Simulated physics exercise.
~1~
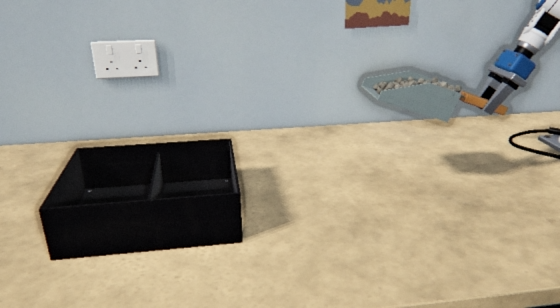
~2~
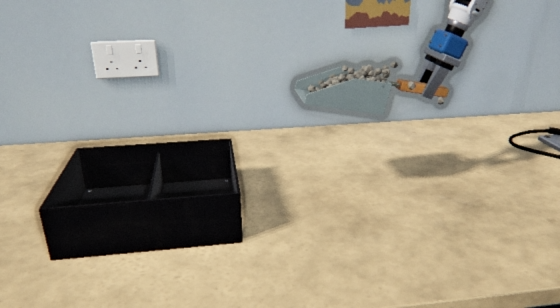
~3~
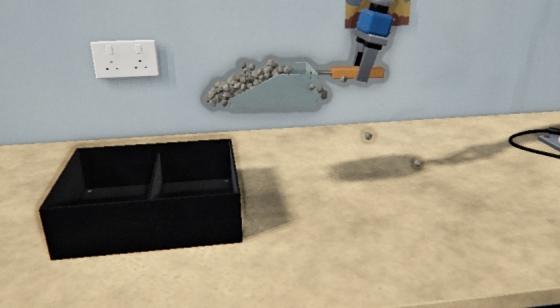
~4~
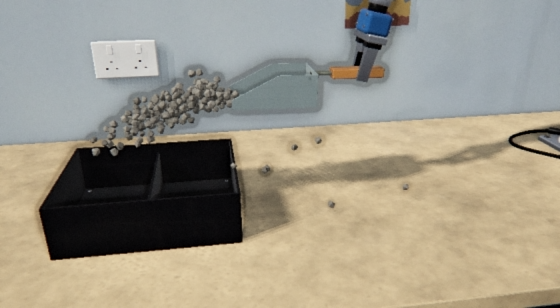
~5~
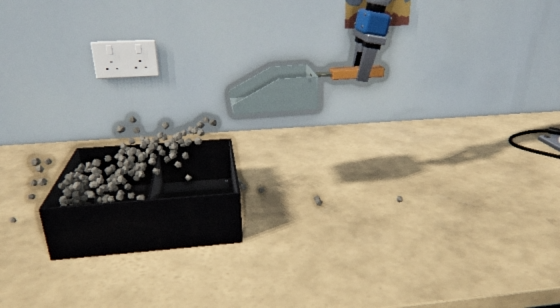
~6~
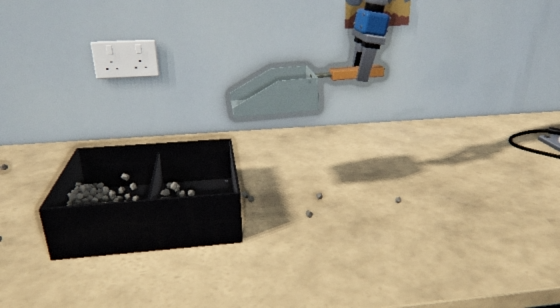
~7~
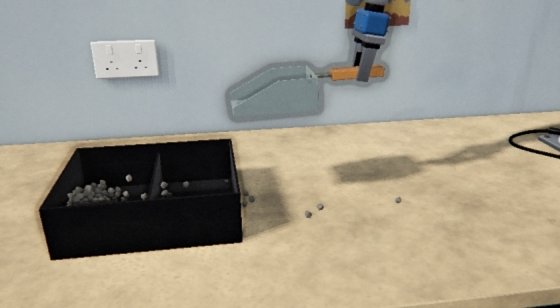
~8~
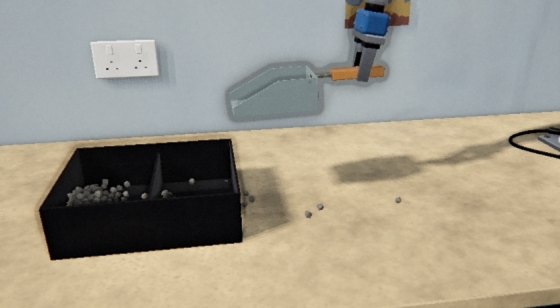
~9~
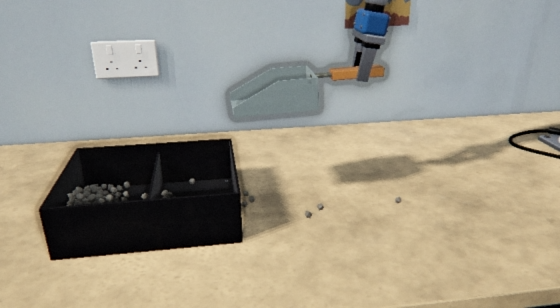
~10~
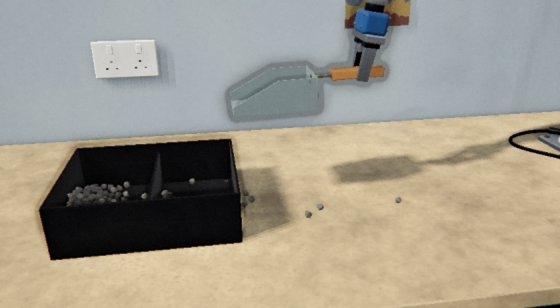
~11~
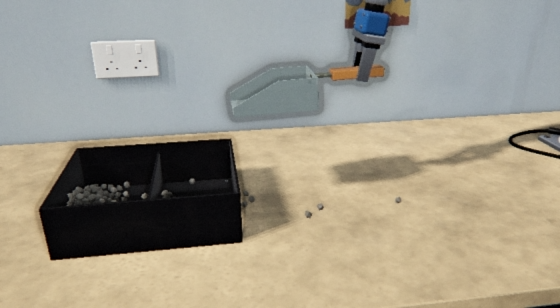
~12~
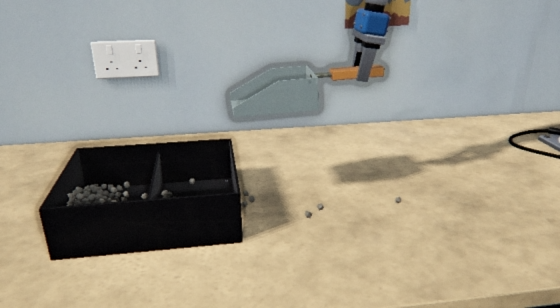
On a pale worktop by a blue-grey wall, a robot arm carried a scoop of small grey pebbles leftward and flung them toward a divided black box; most landed in its left part, some in the right, and a few on the table.
